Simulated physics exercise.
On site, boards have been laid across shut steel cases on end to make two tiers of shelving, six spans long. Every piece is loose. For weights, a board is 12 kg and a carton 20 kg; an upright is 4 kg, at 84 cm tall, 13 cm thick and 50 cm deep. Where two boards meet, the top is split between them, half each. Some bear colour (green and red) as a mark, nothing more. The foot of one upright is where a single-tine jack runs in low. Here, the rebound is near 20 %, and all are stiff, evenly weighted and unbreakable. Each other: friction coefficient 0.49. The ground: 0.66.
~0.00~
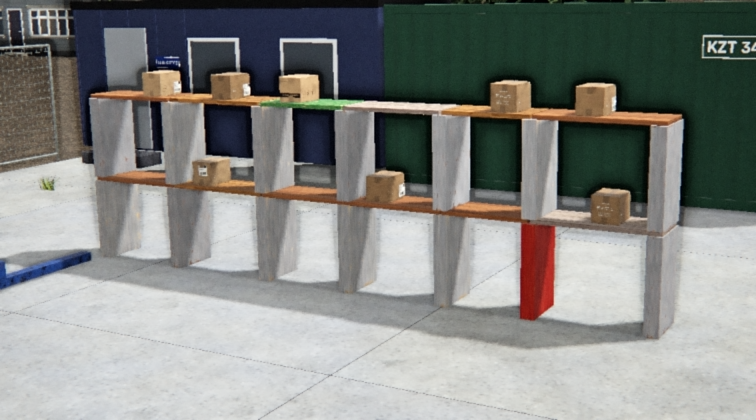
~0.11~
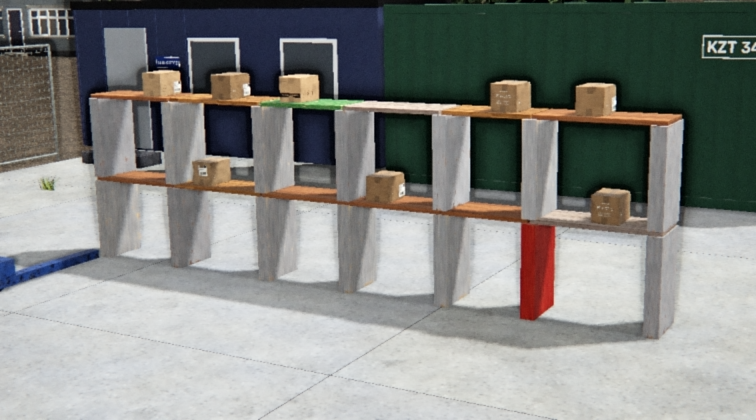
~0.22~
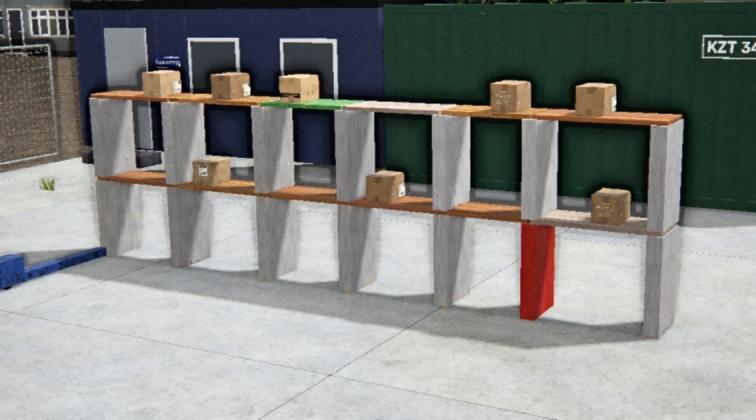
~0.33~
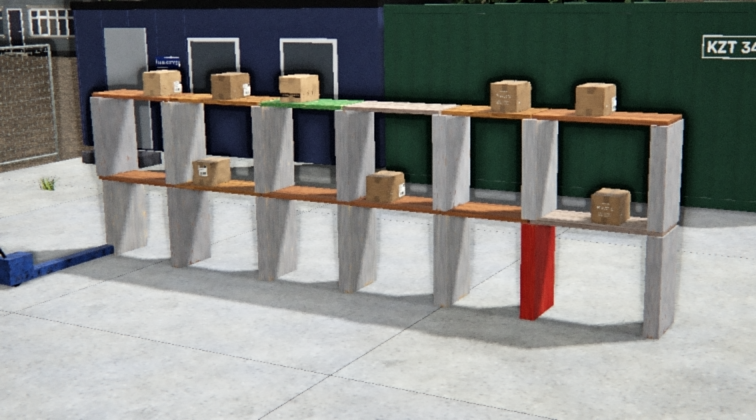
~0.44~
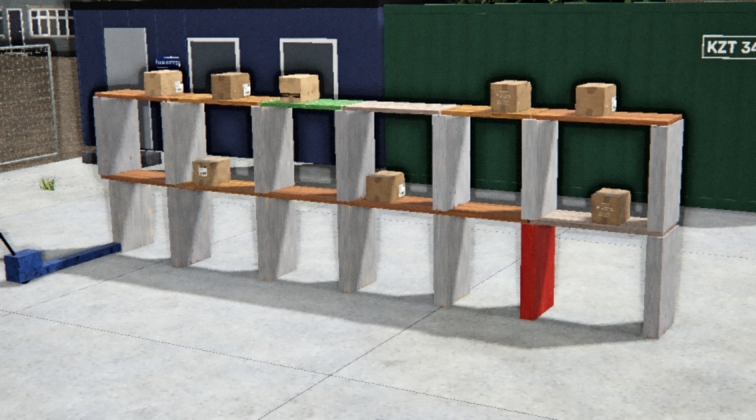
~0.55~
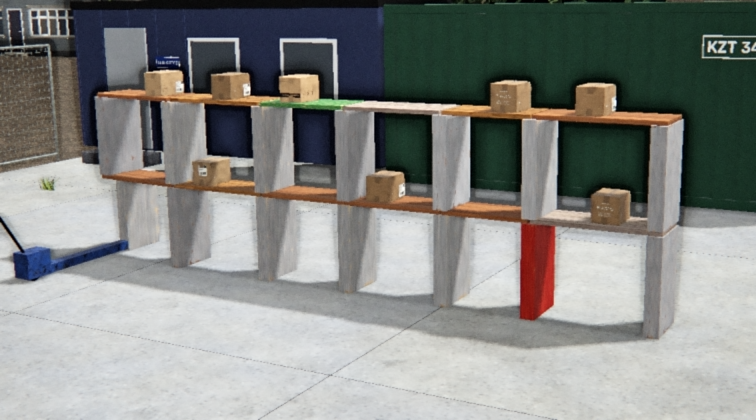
A long two-tier shelf of orange-brown boards on grey uprights, with one green board on top and one red upright low on the right, stands on pale concrete, seen from slightly above by a still camera. Cardboard cartons sit along both tiers before dark blue and green walls. A low blue jack slides in from the left against the end upright's foot, nudging the shelf's left end slightly rightward.
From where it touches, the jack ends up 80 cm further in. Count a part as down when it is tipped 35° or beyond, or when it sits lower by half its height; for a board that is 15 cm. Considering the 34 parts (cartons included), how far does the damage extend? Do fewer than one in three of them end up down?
Yes, fewer than one in three.
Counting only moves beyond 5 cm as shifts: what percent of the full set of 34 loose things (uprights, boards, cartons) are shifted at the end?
20 percent.
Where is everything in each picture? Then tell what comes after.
In the first frame (each place is the centre of the face we see best), jack tip (84, 256) 26 cm short; red upright (545, 267); green board (299, 106); all as stacked.
The second frame shows jack tip (92, 254) 14 cm short; green board (299, 106).
The third frame shows jack tip (100, 251) 31 mm short; green board (299, 106).
The fourth frame shows jack tip (107, 249) 8 cm in; green board (299, 106); 2 have shifted.
The fifth frame shows jack tip (115, 247) 20 cm in; green board (299, 106); 4 have shifted.
The sixth frame shows jack tip (122, 244) 31 cm in; red upright (545, 267); green board (299, 106); 5 have shifted.
By 0.74 s, none of the 34 pieces down, 5 disturbed.
By 1.04 s, none of the 34 pieces down, 6 disturbed.
When it is over (2.0 s), none of the 34 pieces down, 7 disturbed; red upright unmoved; green board unmoved. That is 0 per cent. In pixels of the last frame, middles, red upright near (538, 266), green board near (312, 104).
